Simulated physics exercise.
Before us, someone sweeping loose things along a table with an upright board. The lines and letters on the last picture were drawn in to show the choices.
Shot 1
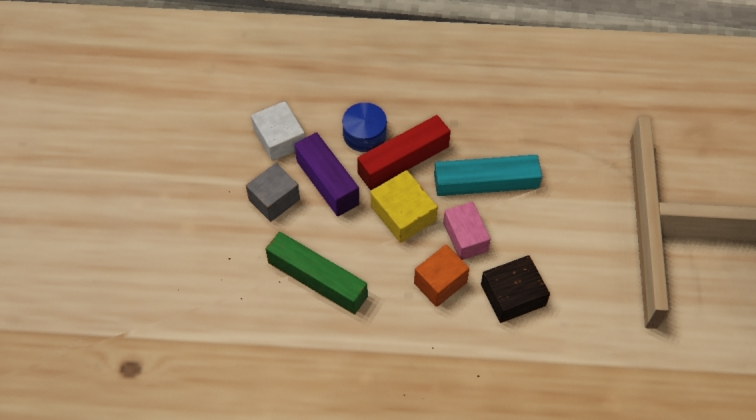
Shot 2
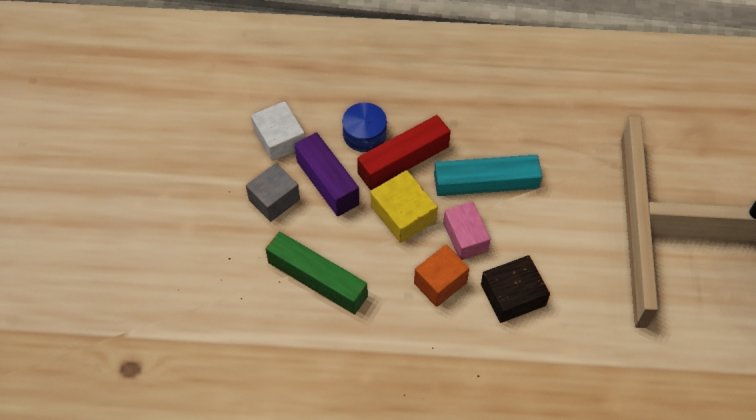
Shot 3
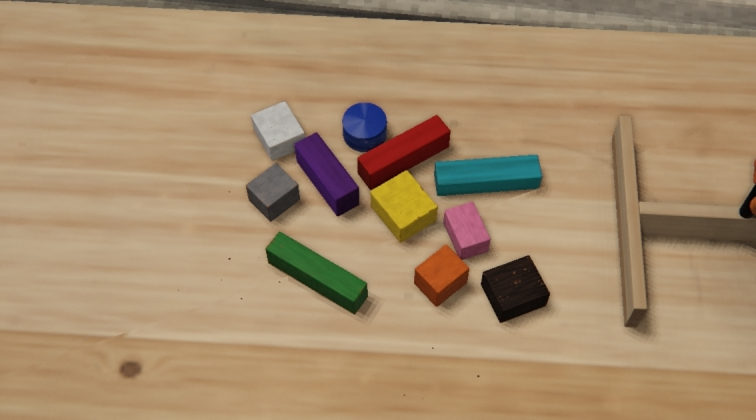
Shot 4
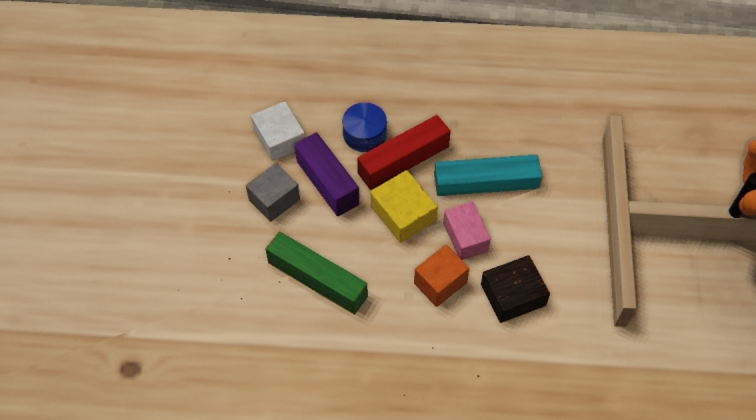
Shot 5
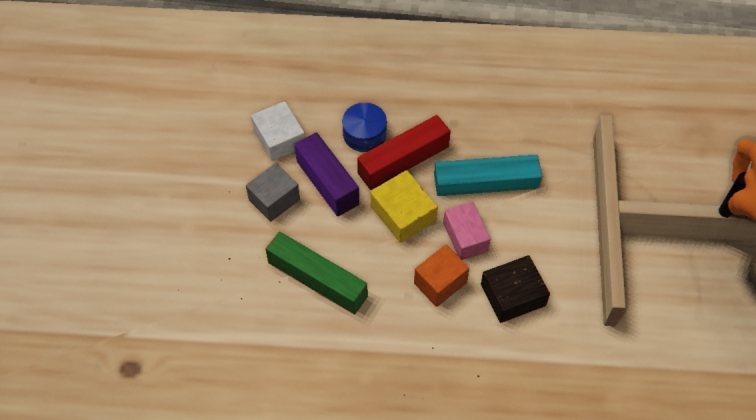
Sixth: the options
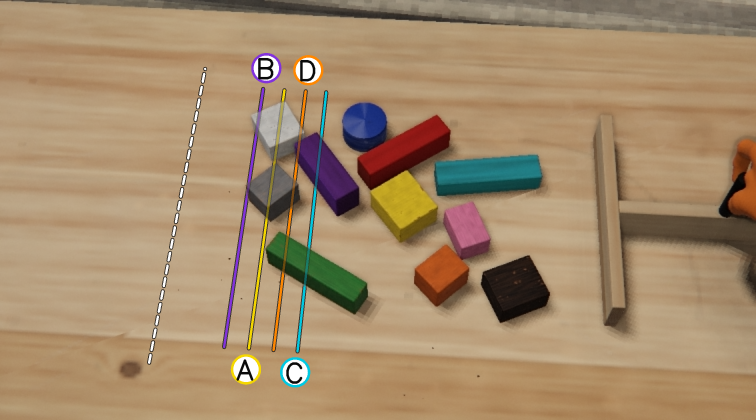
On a wooden table, an upright board on a handle sliding slowly left toward scattered coloured blocks, which stay still.
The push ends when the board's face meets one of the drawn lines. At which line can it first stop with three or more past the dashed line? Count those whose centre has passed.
At least to A.
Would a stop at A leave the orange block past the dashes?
No.
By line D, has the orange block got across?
No.
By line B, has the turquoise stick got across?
By then, no.
On the copy, A at (268, 209); B at (245, 208); C at (313, 212); D at (291, 211); the dashed line at (180, 203).
On A. First, board (490, 199); white block (279, 131); grey block (273, 193); none across.
Then, board (366, 192); grey block (211, 192); purple stick (244, 179); none across.
Finally, board (270, 187); grey block (119, 190); purple stick (152, 175); three across.
By contrast, B gets four across, but is farther than needed; C gets only one across; D gets only two across.
